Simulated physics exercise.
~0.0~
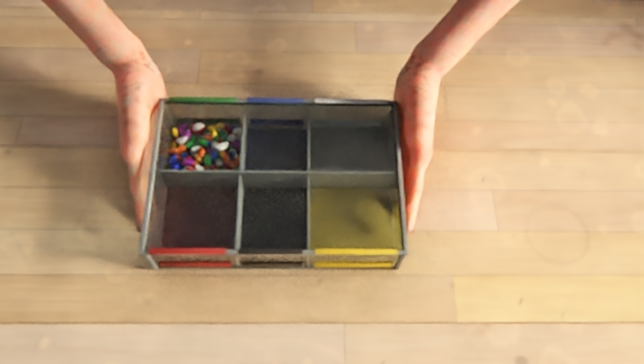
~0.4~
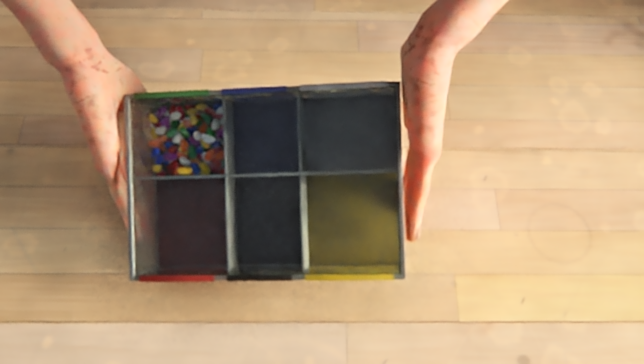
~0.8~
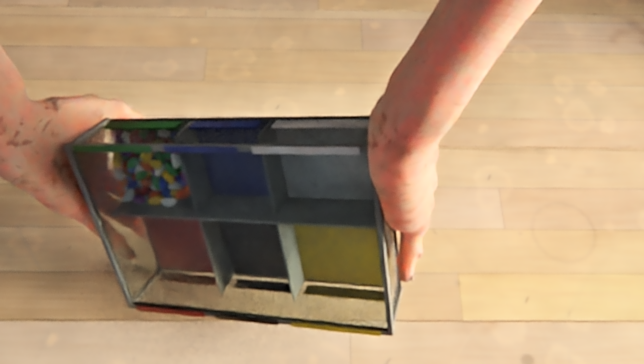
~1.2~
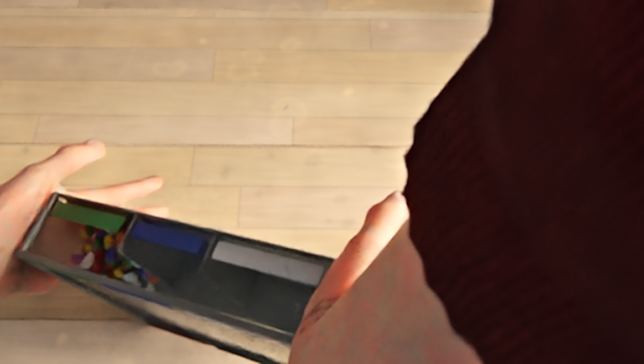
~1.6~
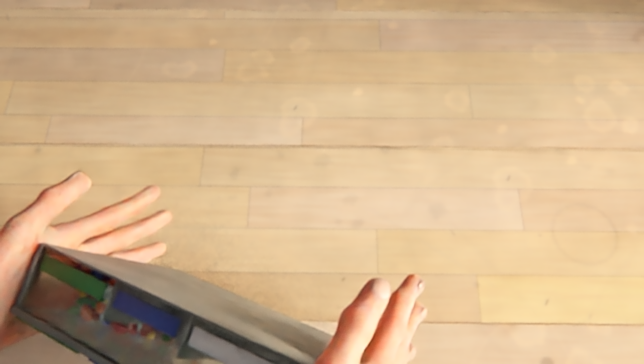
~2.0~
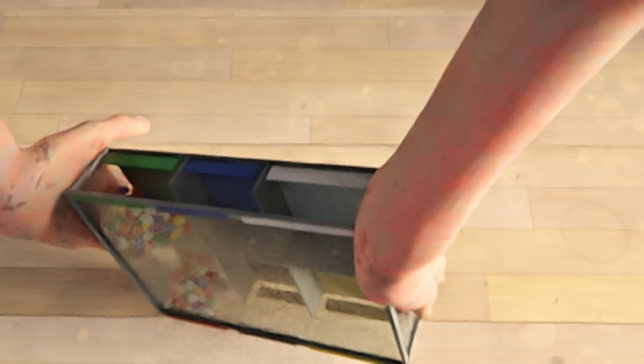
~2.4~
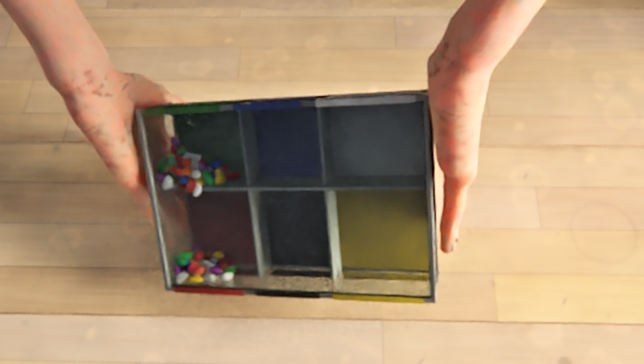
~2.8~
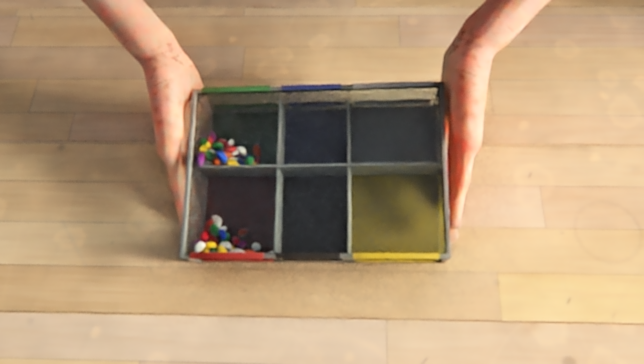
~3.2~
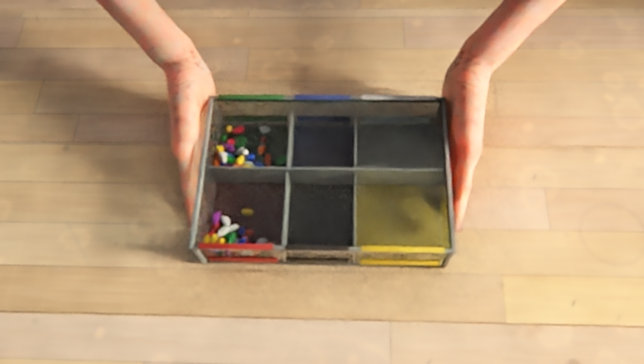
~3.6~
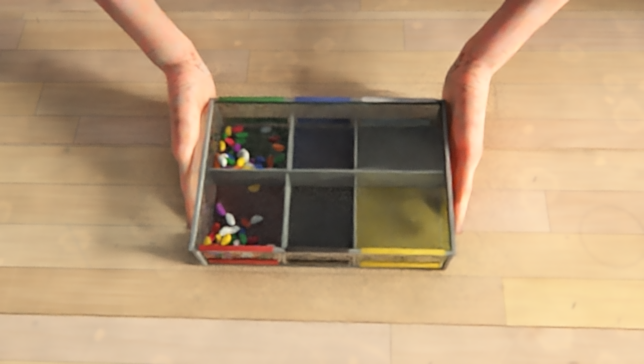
Clear-lidded sorting box of jelly beans tipping steeply in two hands, then returning flat with beans split between green and red compartments.
